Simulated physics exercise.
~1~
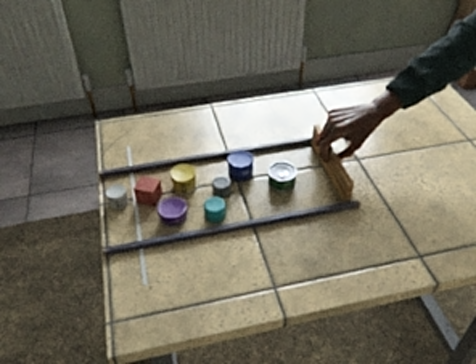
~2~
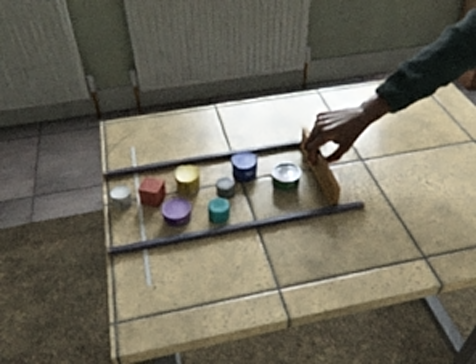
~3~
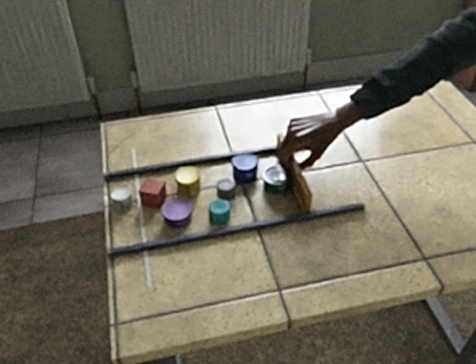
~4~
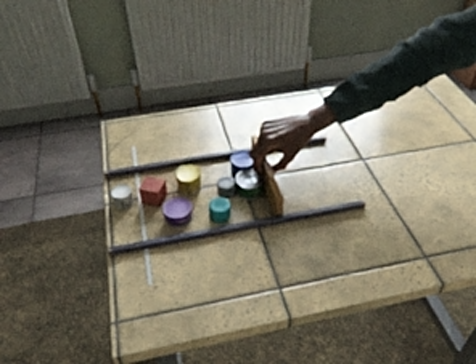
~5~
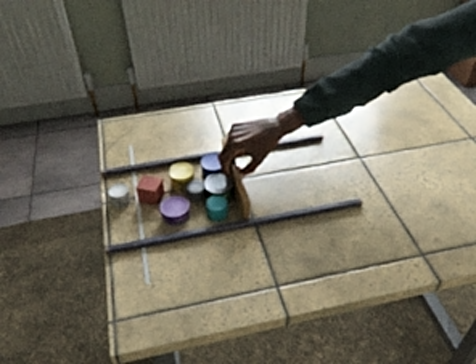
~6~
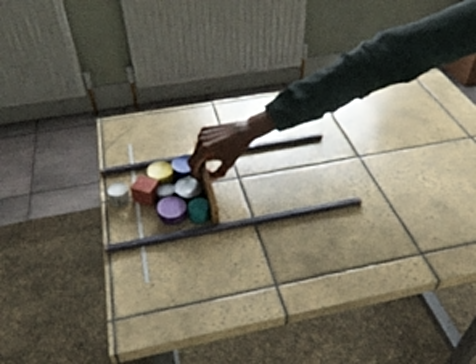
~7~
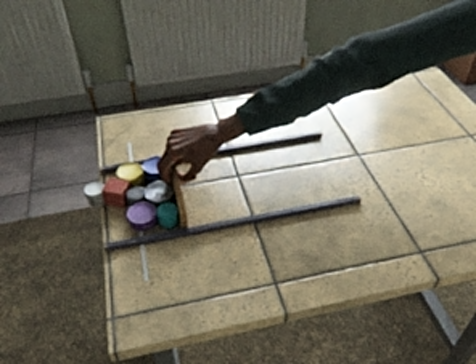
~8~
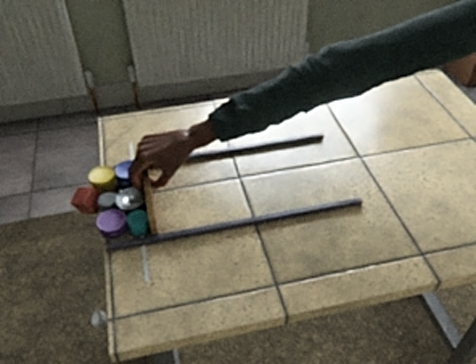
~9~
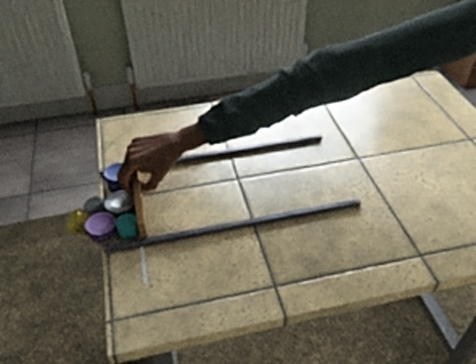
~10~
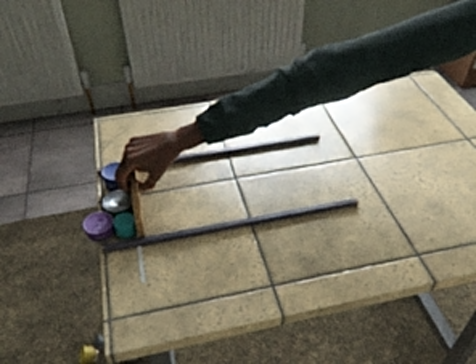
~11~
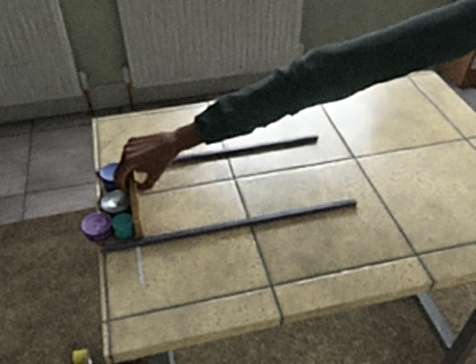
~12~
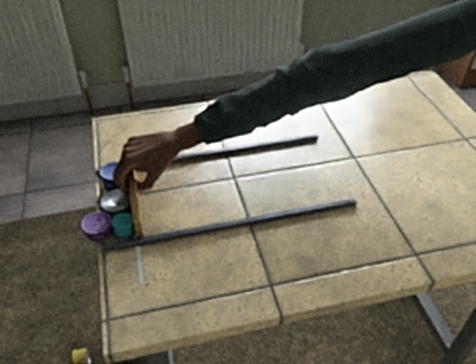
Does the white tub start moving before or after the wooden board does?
The white tub starts moving after the board. The board is already sliding left early on, while the tub stays put until the bunched things are pushed close to the table's edge.
An arm in a dark green sleeve holds an upright wooden board on a tiled table, seen from above by a slightly swaying camera. Between two dark rails sit blue, purple, yellow and teal tins, a silver-topped green tin, a small grey lid, a red block and a white tub, near a pale tape line. The hand slides the board left, bunching the things together and pushing them toward the edge. The white tub drops first, then the red block, followed by the yellow tin and grey lid. The board stops, leaving the blue, purple, teal and silver-topped tins crowded at the edge.
